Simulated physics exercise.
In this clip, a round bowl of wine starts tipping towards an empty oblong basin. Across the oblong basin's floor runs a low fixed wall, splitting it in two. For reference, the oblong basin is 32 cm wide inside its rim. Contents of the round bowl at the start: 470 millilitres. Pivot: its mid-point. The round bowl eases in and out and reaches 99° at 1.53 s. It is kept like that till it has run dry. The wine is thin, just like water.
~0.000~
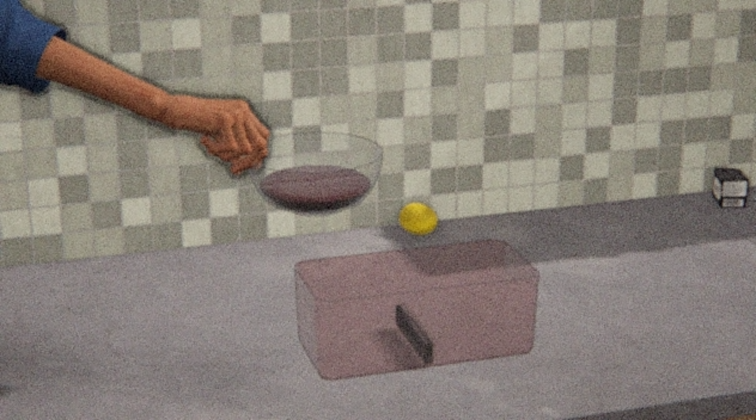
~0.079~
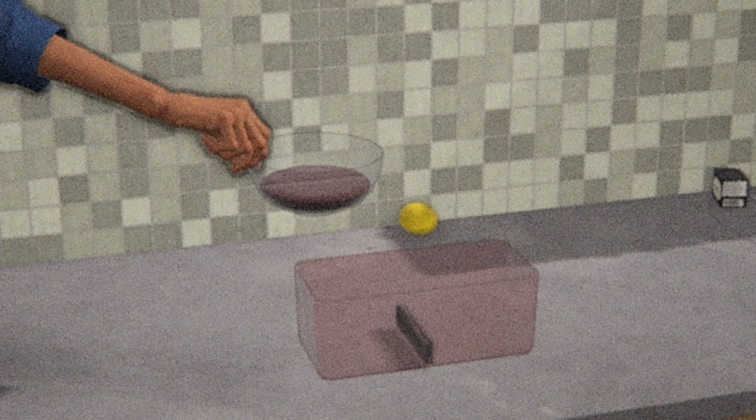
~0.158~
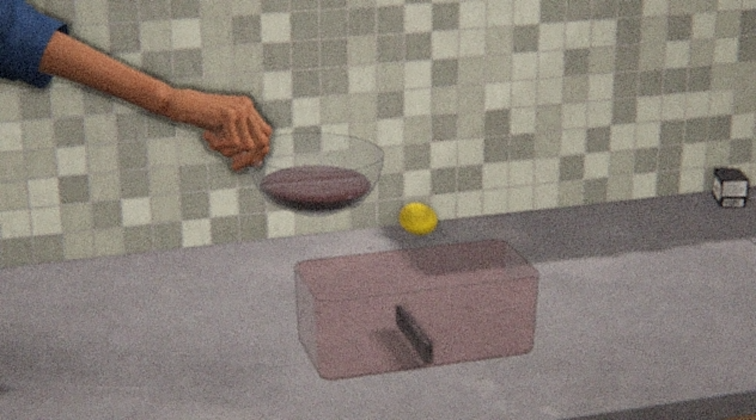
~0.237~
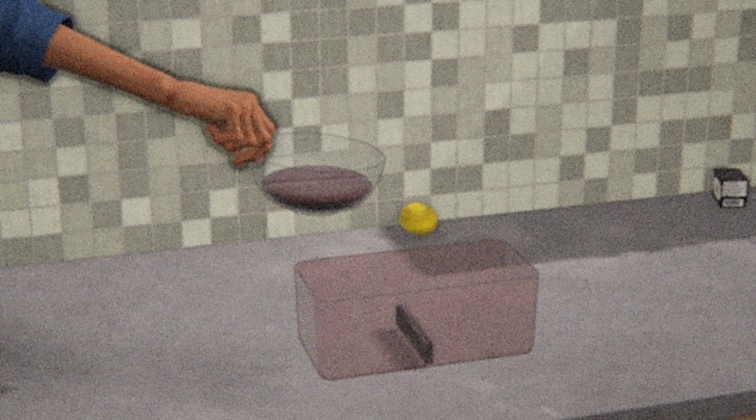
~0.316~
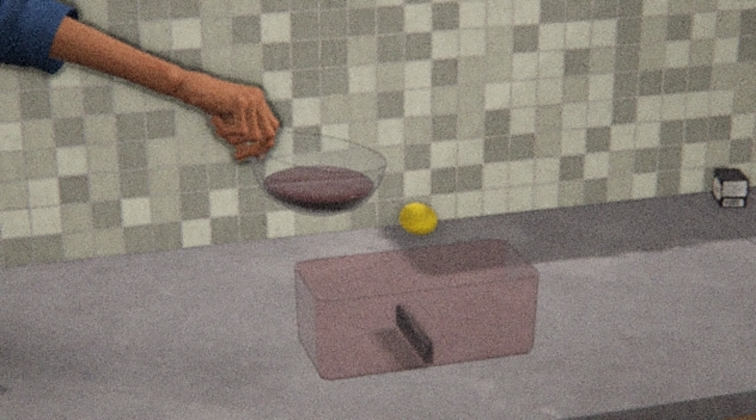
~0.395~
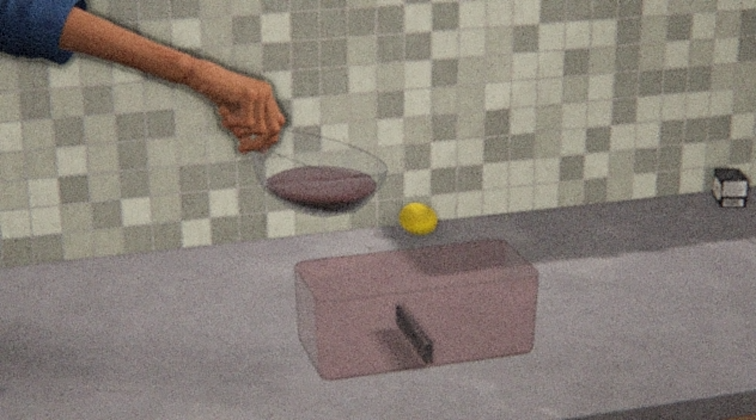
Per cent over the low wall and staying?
43 per cent.
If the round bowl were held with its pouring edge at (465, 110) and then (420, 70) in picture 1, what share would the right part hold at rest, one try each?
Respectively 85 and 90 %.
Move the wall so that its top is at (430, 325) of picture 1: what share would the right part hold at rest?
That would be about 5 in a hundred, I'd say.
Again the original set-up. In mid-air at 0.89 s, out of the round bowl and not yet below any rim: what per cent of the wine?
Estimate: Some 24 % of the total.
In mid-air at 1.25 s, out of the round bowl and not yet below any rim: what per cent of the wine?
I'd say some 10 per cent is in the air.
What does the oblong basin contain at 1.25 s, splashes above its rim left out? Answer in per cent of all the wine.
I'd say roughly 84 in a hundred of it.
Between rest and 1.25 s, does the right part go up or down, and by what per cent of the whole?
Change: Increase, about 2.
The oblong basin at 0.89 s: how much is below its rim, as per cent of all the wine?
Near 10 in a hundred.
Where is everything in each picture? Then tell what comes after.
Tilt 0°; pouring edge (379, 147); surface from (258, 186) to (369, 176); the oblong basin's rim runs from (305, 283) to (522, 258); the wall's top is at (414, 325), in the first frame.
Tilt 1°; pouring edge (380, 148); surface from (258, 186) to (368, 176), in the second frame.
Tilt 3°; pouring edge (380, 150); surface from (259, 186) to (368, 177), in the third frame.
Tilt 6°; pouring edge (382, 154); surface from (261, 185) to (370, 177), in the fourth frame.
Tilt 10°; pouring edge (383, 158); surface from (262, 185) to (372, 177), in the fifth frame.
Tilt 15°; pouring edge (384, 165); surface from (265, 185) to (374, 177), in the sixth frame.
By 0.89 s the tilt is 62° and 65 per cent is still to pour, 6 is left of the wall and 4 right of it.
By 1.25 s the tilt is 91° and 5 per cent is still to pour, 43 is left of the wall and 41 right of it.
By 1.62 s the tilt is 99° and 0 per cent is still to pour, 57 is left of the wall and 43 right of it.
By 2.03 s the tilt is 99° and 0 per cent is still to pour, 57 is left of the wall and 43 right of it.
At rest 57 per cent lies left of the wall, 43 right of it and 1 outside.
